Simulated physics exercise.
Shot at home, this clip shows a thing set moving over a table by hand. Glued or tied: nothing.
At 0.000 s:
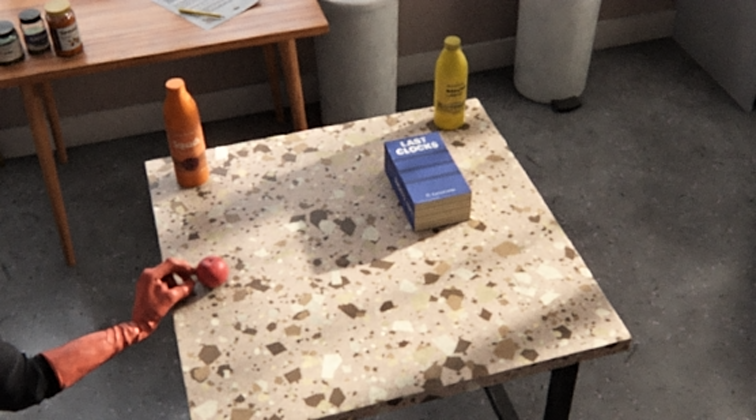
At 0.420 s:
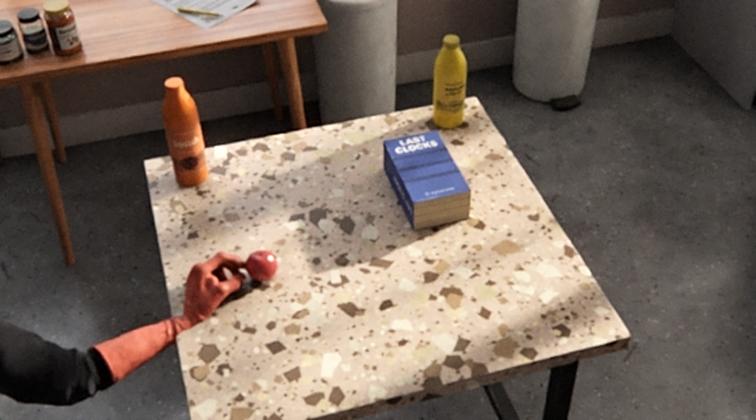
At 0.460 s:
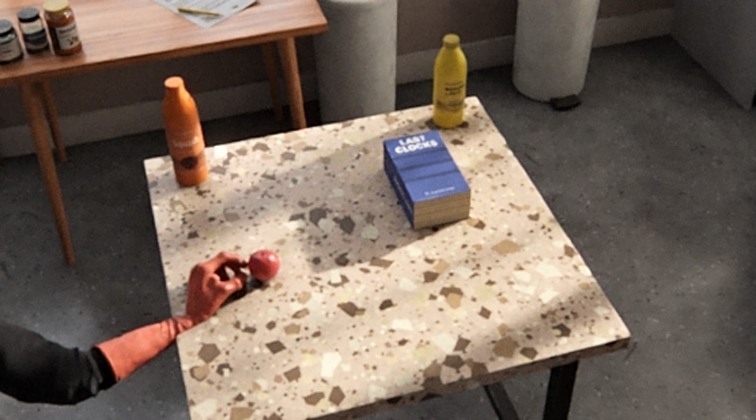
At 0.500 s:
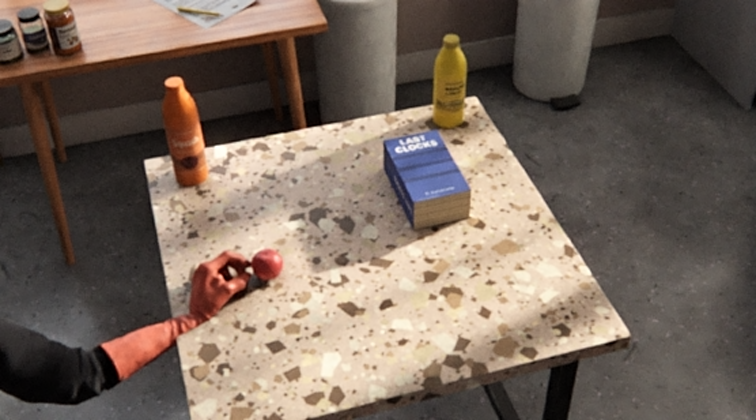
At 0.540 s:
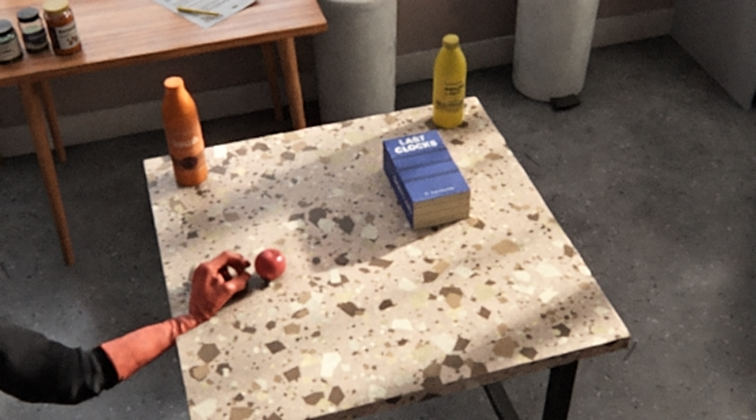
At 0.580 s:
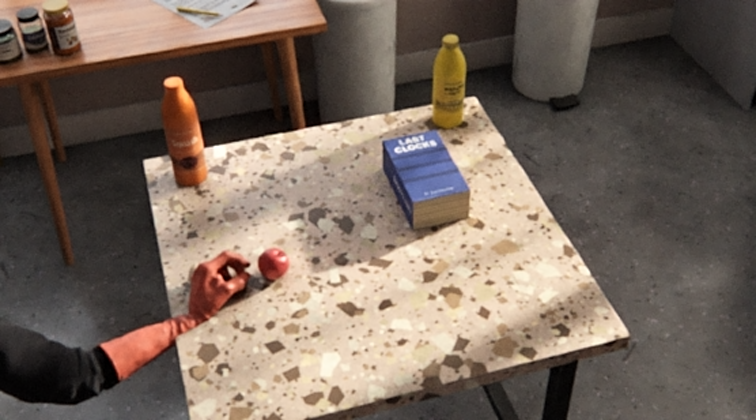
A hand moves a red apple rightward across a speckled table, then the apple rolls slightly away.
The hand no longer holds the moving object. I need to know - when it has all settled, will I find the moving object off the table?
No, it will still be on the table.
After 0.78 s, red apple shifted about its own width near (289, 262).
After 0.98 s, red apple shifted about its own width near (302, 261).
After 1.28 s, red apple shifted about its own width near (317, 259).
After 1.78 s, red apple shifted well along near (327, 258).
In the end (2.6 s), moved from the start, red apple. At the end, from the last picture's camera, red apple near (327, 258).
